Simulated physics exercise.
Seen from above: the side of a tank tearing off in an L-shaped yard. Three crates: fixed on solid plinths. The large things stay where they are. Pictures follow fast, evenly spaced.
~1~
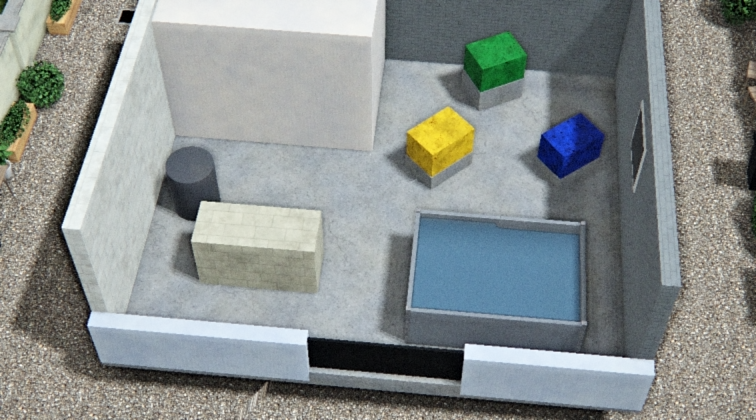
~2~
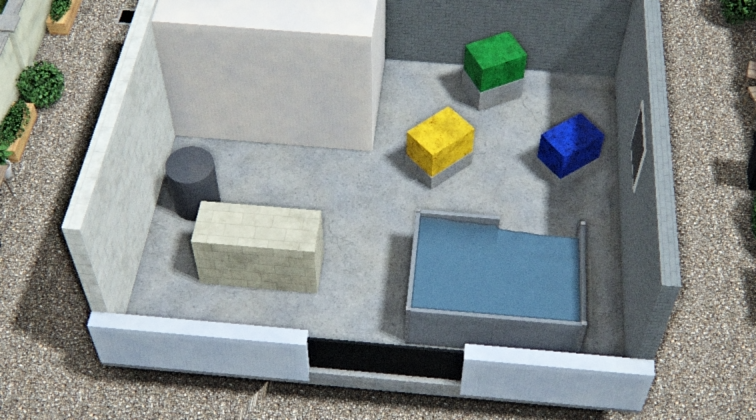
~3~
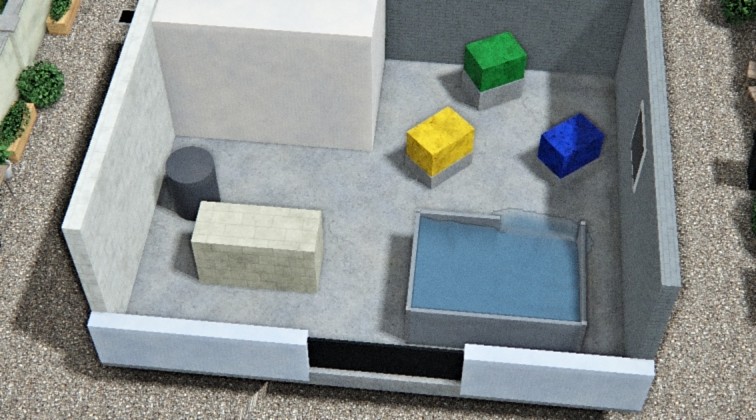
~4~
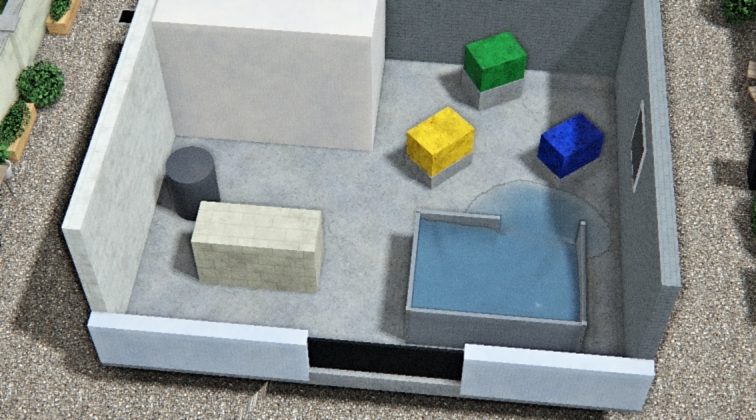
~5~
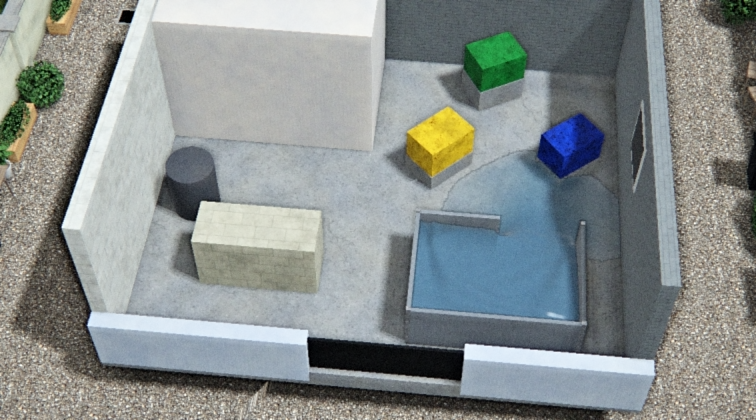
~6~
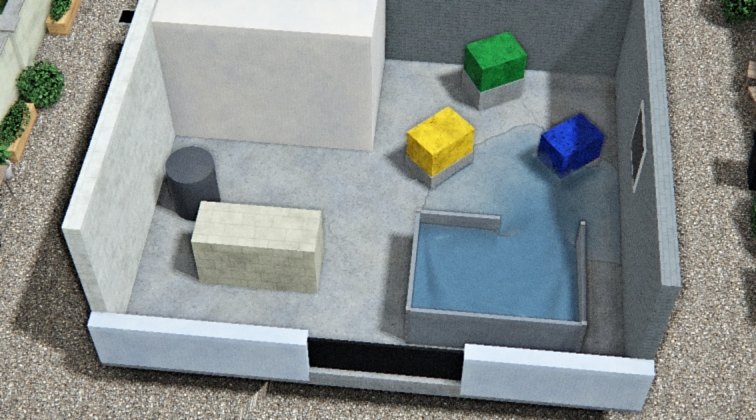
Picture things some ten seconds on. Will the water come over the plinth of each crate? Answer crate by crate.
The yellow crate: No, it stays dry. The blue crate: Yes, water reaches it. The green crate: No, it stays dry.
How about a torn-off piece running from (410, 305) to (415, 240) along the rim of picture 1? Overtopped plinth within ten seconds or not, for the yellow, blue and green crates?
Well, yellow stays clear and blue stays clear, but green stays clear.
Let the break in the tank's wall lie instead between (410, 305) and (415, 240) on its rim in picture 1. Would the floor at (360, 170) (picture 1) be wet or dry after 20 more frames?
Status of the point: Soaked.
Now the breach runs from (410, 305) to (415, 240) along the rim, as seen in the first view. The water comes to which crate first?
The yellow-painted one, by my reading.
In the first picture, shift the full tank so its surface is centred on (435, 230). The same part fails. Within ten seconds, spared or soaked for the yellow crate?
My reading: The yellow crate gets wet.
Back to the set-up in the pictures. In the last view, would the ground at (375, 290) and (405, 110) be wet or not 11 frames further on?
First spot bare, second spot soaked.
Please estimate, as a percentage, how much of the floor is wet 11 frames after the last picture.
It works out to about 40 in a hundred.
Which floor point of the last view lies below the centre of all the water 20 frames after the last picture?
Around pixel (511, 195).
A moment on, water covers 25 % of the floor; the yellow crate water round its plinth, the blue crate water round its plinth, the green crate water round its plinth.
Next, water covers 40 % of the floor; the yellow crate water round its plinth, the blue crate water round its plinth, the green crate water round its plinth.
Then, water covers 50 % of the floor; the yellow crate water round its plinth, the blue crate water round its plinth, the green crate water round its plinth.
Later, water covers 70 % of the floor; the yellow crate water round its plinth, the blue crate water round its plinth, the green crate water round its plinth.
In the end, water covers 95 % of the floor; the yellow crate stayed above the water, the blue crate was topped, the green crate stayed above the water.
